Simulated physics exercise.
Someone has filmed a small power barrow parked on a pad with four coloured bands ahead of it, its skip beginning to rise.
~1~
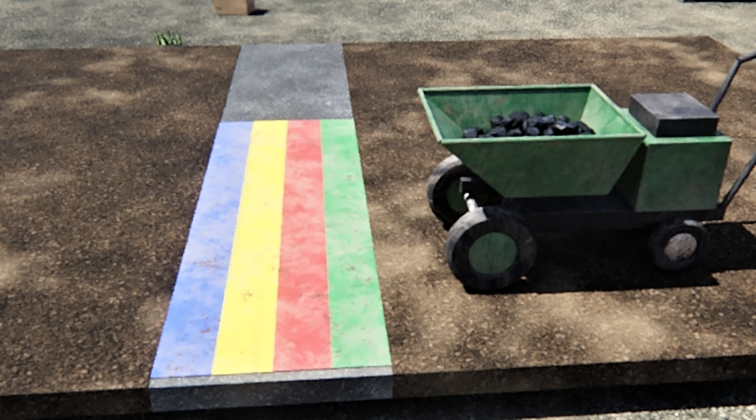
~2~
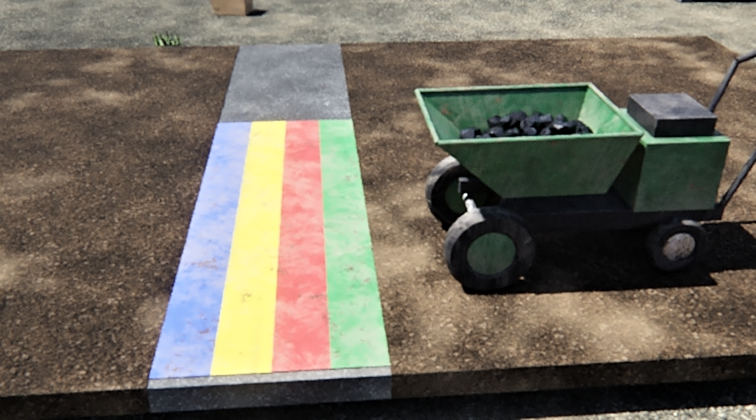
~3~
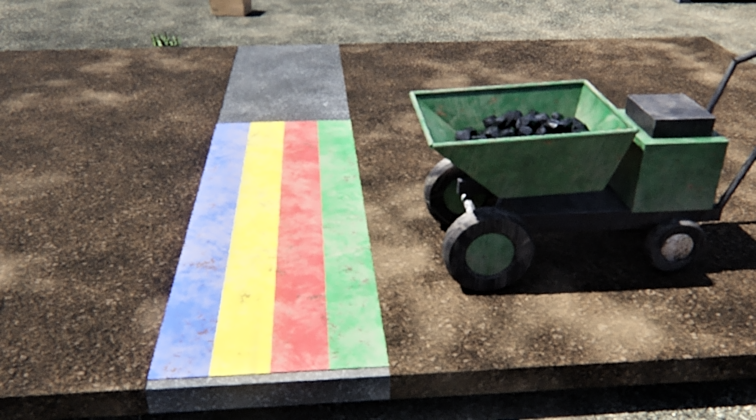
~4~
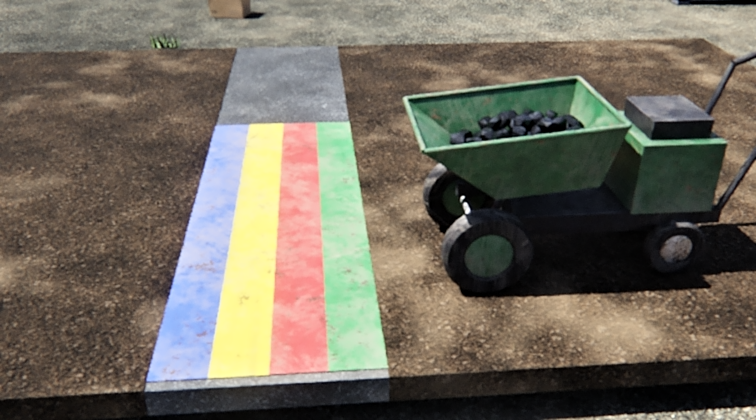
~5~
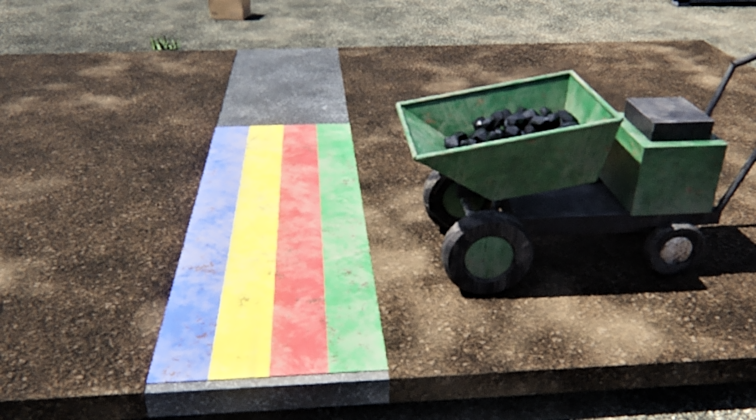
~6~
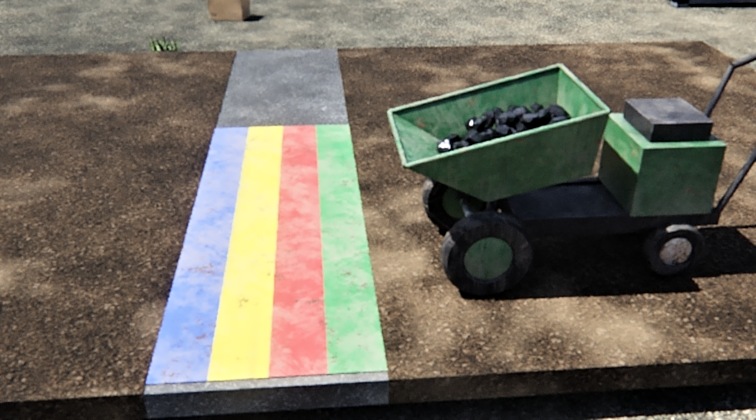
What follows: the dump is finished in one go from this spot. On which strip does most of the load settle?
Most covered: The red band.
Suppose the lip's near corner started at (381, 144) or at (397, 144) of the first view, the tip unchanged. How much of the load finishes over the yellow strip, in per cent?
The first gives 30 %, the second 30 %.
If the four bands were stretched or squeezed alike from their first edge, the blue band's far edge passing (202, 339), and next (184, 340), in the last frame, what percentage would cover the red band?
The first gives 40 %, the second 40 %.
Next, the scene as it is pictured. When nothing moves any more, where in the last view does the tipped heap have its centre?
Near (311, 257).
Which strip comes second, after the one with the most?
It is the strip in green.
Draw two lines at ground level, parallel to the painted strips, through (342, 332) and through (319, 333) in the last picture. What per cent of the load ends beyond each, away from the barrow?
In turn 60 and 40 in a hundred.
Just after the last frame, skip tipped well over; every one in the skip.
A moment on, skip tipped steeply; almost all in the skip; about a tenth over the green strip; just a few over the red strip.
Further on, skip tipped right over; roughly a quarter in the skip; roughly a quarter over the green strip; roughly a third over the red strip; about a tenth over the yellow strip.
When it is over, skip tipped right over; roughly a quarter in the skip; roughly a quarter over the green strip; roughly a third over the red strip; about a tenth over the yellow strip; not one over the blue strip.
